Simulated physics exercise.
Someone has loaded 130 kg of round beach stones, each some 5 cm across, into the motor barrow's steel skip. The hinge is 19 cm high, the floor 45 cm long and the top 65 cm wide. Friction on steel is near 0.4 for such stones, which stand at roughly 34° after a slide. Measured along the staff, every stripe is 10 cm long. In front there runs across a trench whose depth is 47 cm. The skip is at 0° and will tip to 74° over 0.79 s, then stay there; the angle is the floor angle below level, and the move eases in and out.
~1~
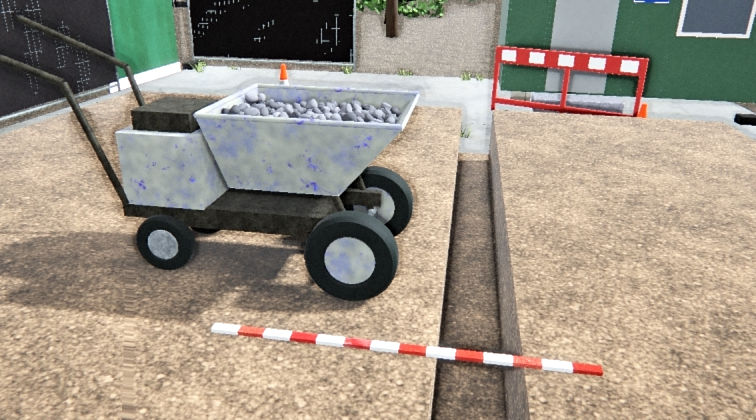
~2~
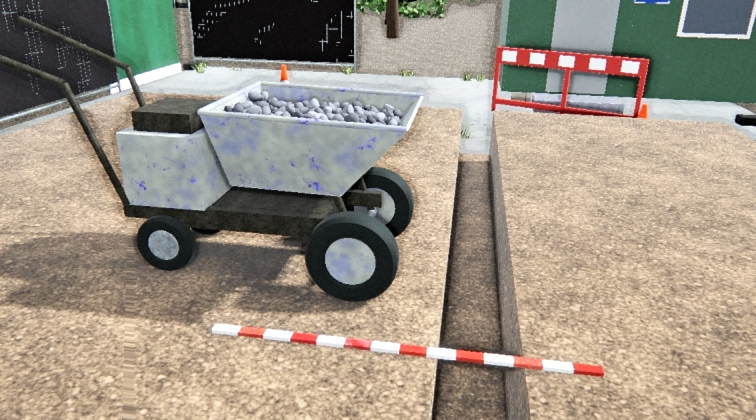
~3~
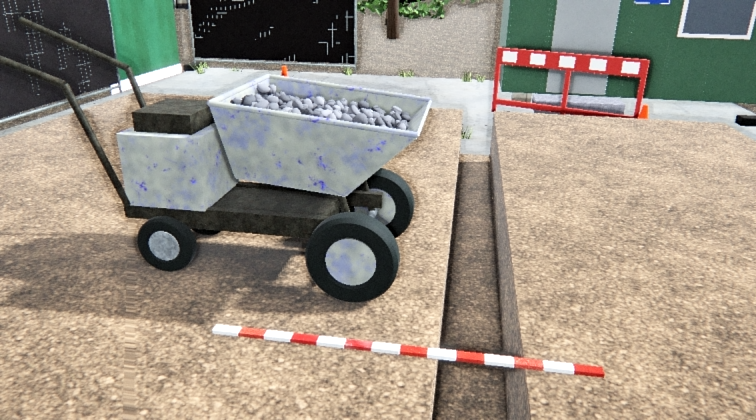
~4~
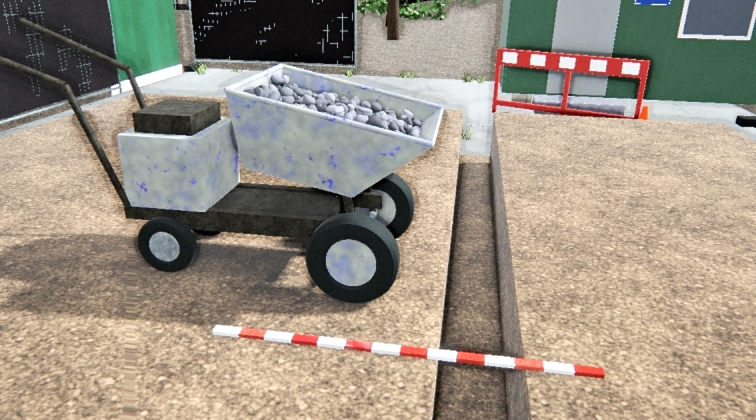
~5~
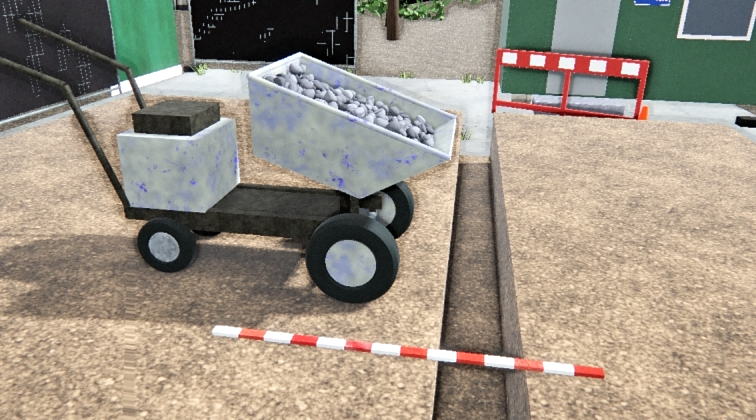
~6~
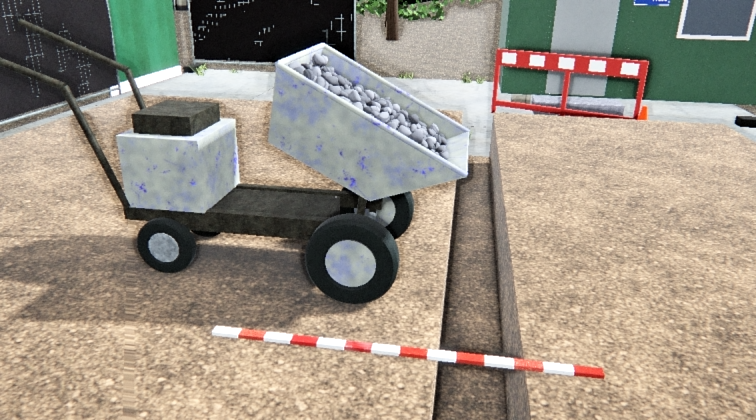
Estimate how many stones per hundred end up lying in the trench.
22 %.
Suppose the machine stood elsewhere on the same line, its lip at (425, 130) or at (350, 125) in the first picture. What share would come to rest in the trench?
The first start gives about 10 per cent, the second about 70.
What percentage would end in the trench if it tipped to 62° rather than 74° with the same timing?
About 35 per cent would end up in the trench.
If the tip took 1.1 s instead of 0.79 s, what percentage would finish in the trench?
Estimate: About 25 %.
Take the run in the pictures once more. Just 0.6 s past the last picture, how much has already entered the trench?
I'd say near 5 per cent at that time.
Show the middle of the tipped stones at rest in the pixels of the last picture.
Roughly (577, 283), I'd say.
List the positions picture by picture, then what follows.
The first frame shows lip at (402, 128), floor tilted 0°, highest stones at (318, 107).
In the second frame, the skip is at 1°, its lip at (407, 130); the top of the load is at (298, 104).
The third frame shows lip at (418, 135), floor tilted 6°, highest stones at (286, 98).
The fourth frame shows lip at (433, 145), floor tilted 12°, highest stones at (282, 88).
In the fifth frame, the skip is at 19°, its lip at (450, 158); the top of the load is at (295, 77).
The sixth frame shows lip at (466, 176), floor tilted 28°, highest stones at (316, 67).
Then, 0.3 s after the last picture the floor is at 62°, 100 % in the skip; the foremost stones are at (503, 221).
Then, 0.6 s after the last picture the floor is at 74°, 52 % in the skip, 3 % in the trench, 45 % past the trench; the foremost stones are at (619, 307).
Then, 0.9 s after the last picture the floor is at 74°, 10 % in the skip, 12 % in the trench, 79 % past the trench; the foremost stones are past the picture's edge.
Then, 2.9 s after the last picture the floor is at 74°, 0 % in the skip, 22 % in the trench, 78 % past the trench; the foremost stones are past the picture's edge.
